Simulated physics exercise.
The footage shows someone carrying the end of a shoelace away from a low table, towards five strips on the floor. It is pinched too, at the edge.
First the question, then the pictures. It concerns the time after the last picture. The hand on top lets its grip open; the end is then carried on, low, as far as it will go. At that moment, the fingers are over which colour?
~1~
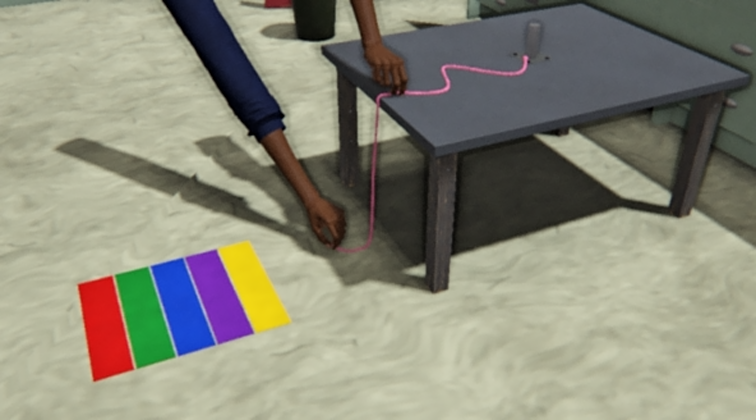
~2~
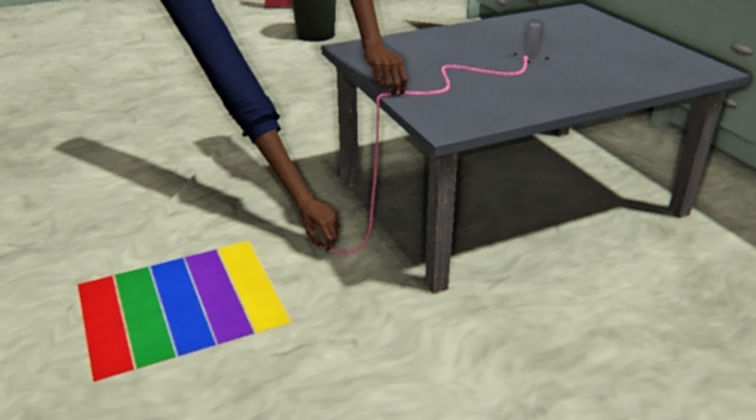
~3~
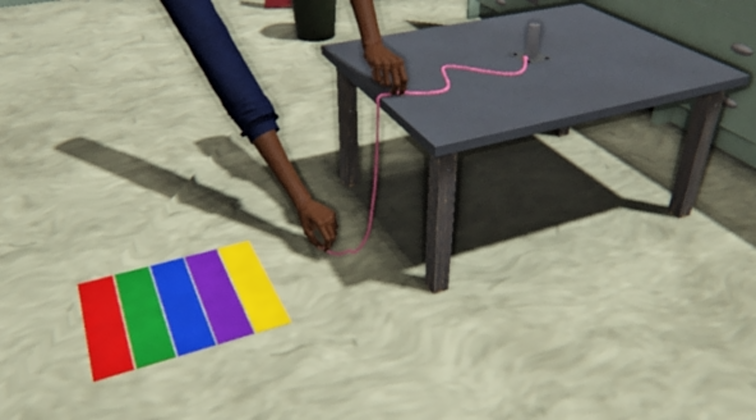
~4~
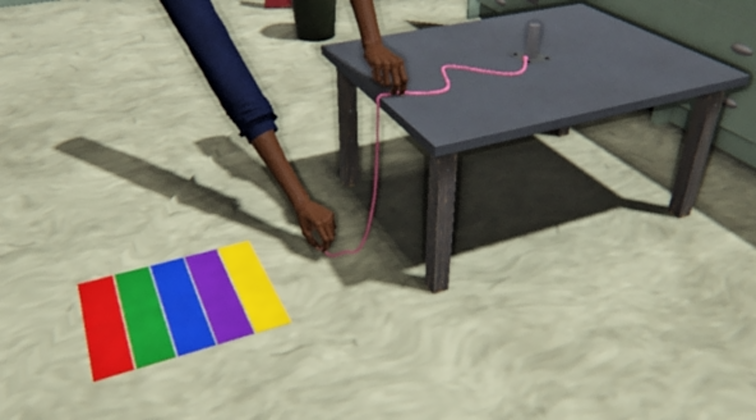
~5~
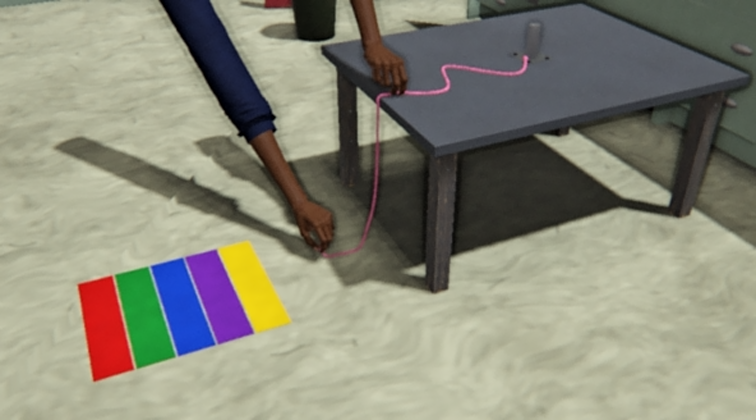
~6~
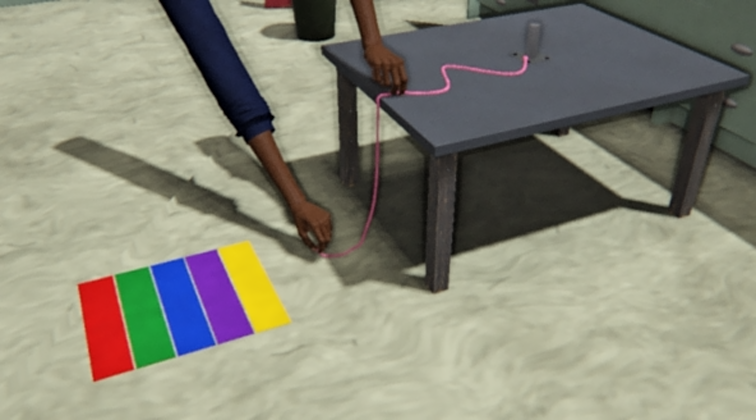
Over the green one.
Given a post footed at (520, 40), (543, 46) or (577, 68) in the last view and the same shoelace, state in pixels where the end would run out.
In pixels, the answers are (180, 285), (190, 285) and (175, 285).
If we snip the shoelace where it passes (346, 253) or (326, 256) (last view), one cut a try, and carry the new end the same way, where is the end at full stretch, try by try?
It would be at (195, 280) in the first case and at (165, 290) in the second.
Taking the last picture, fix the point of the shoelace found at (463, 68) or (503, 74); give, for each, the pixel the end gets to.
Taking the tries in turn, you get (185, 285) and then (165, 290).
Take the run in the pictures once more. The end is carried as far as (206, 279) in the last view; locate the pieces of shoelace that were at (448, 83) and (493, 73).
First point (388, 88), second point (467, 69).
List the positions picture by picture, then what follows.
End (332, 246); yellow (266, 311); purple (229, 322); blue (191, 332); green (151, 344); red (110, 356), in the first frame.
End (326, 248); shoelace through (523, 70) (459, 67) (445, 90) (378, 104) (375, 171) (368, 235), in the second frame.
End (324, 248), in the third frame.
End (322, 249); shoelace through (523, 70) (459, 67) (445, 90) (378, 104) (376, 171) (366, 235), in the fourth frame.
End (320, 249), in the fifth frame.
End (318, 250); shoelace through (523, 70) (459, 67) (445, 90) (378, 104) (377, 171) (364, 235), in the sixth frame.
Soon after, end near (206, 280); over purple.
After that, end near (167, 290); over blue.
At the stop, end near (145, 296); over green. The end stops over the green strip.
